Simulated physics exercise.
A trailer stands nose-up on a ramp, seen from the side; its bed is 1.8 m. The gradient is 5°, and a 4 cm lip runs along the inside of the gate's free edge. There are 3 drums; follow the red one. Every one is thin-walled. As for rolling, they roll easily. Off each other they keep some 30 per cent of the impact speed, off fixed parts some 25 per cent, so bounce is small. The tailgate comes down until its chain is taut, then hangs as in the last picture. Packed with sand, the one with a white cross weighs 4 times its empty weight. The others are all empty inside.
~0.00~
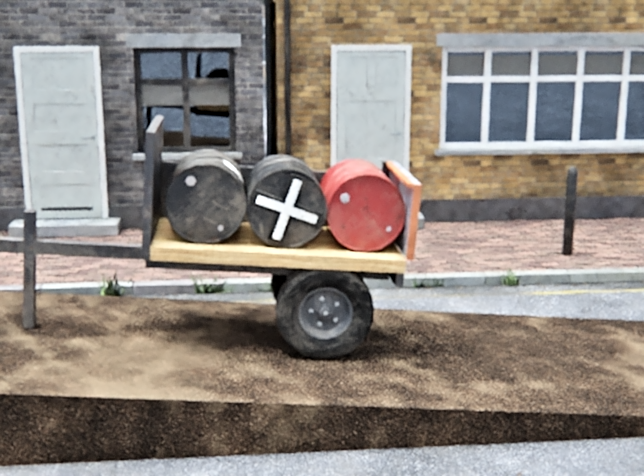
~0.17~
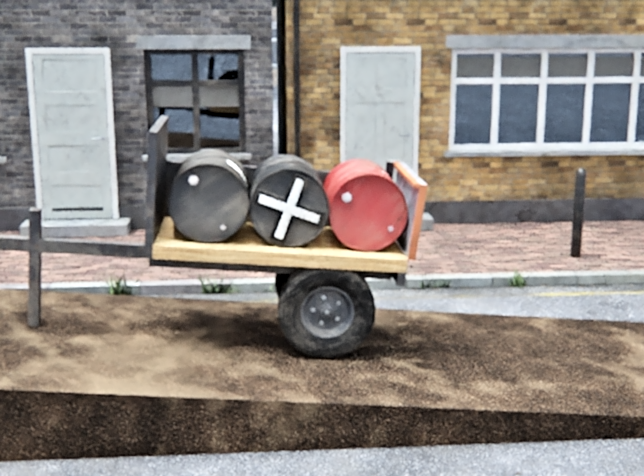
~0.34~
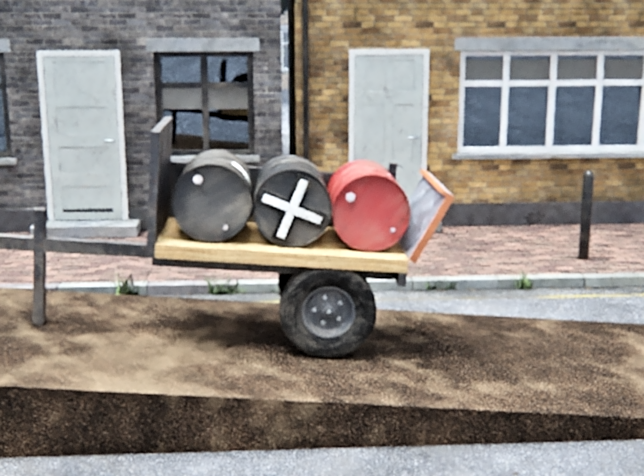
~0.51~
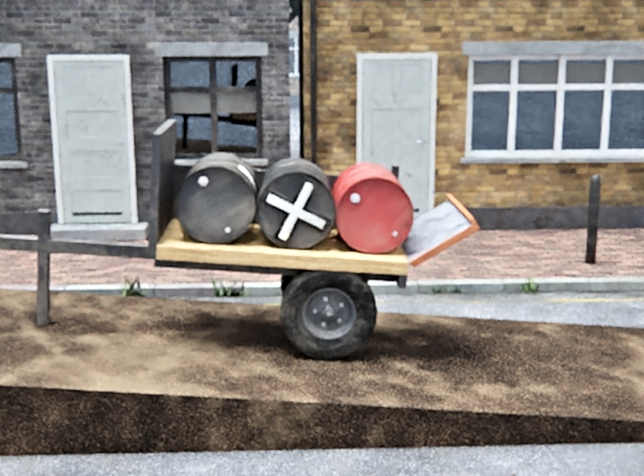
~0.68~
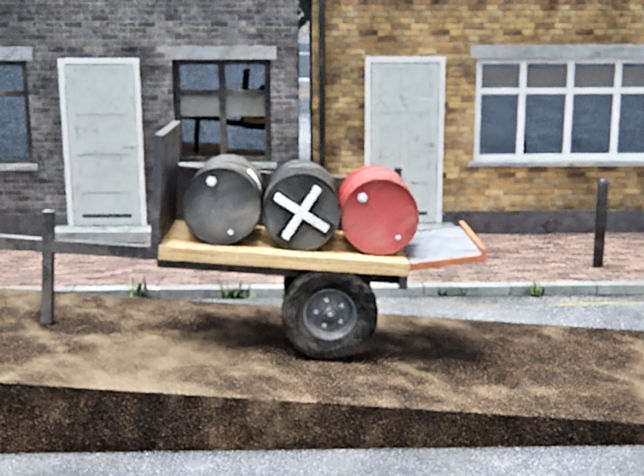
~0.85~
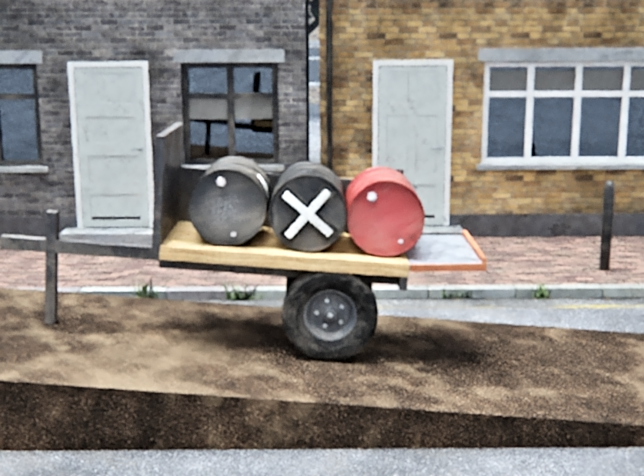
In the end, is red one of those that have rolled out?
Overboard.
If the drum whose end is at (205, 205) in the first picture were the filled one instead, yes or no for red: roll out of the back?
If so, red does it.
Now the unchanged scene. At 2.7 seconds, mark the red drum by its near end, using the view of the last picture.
Roughly at (495, 215) in the last picture.
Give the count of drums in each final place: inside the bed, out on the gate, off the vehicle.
That gives 1, then 1, then 1.
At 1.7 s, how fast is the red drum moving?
About 0.5 m/s.
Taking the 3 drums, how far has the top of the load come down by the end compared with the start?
Roughly 10 cm.
After 1.7 s, red is on the gate, 15 cm past the hinge, rolling right; 0 out so far.
After 2.7 s, red is dropping off the gate; 1 out so far.
At rest (5.8 s), red is out on the ground; 1 out so far.
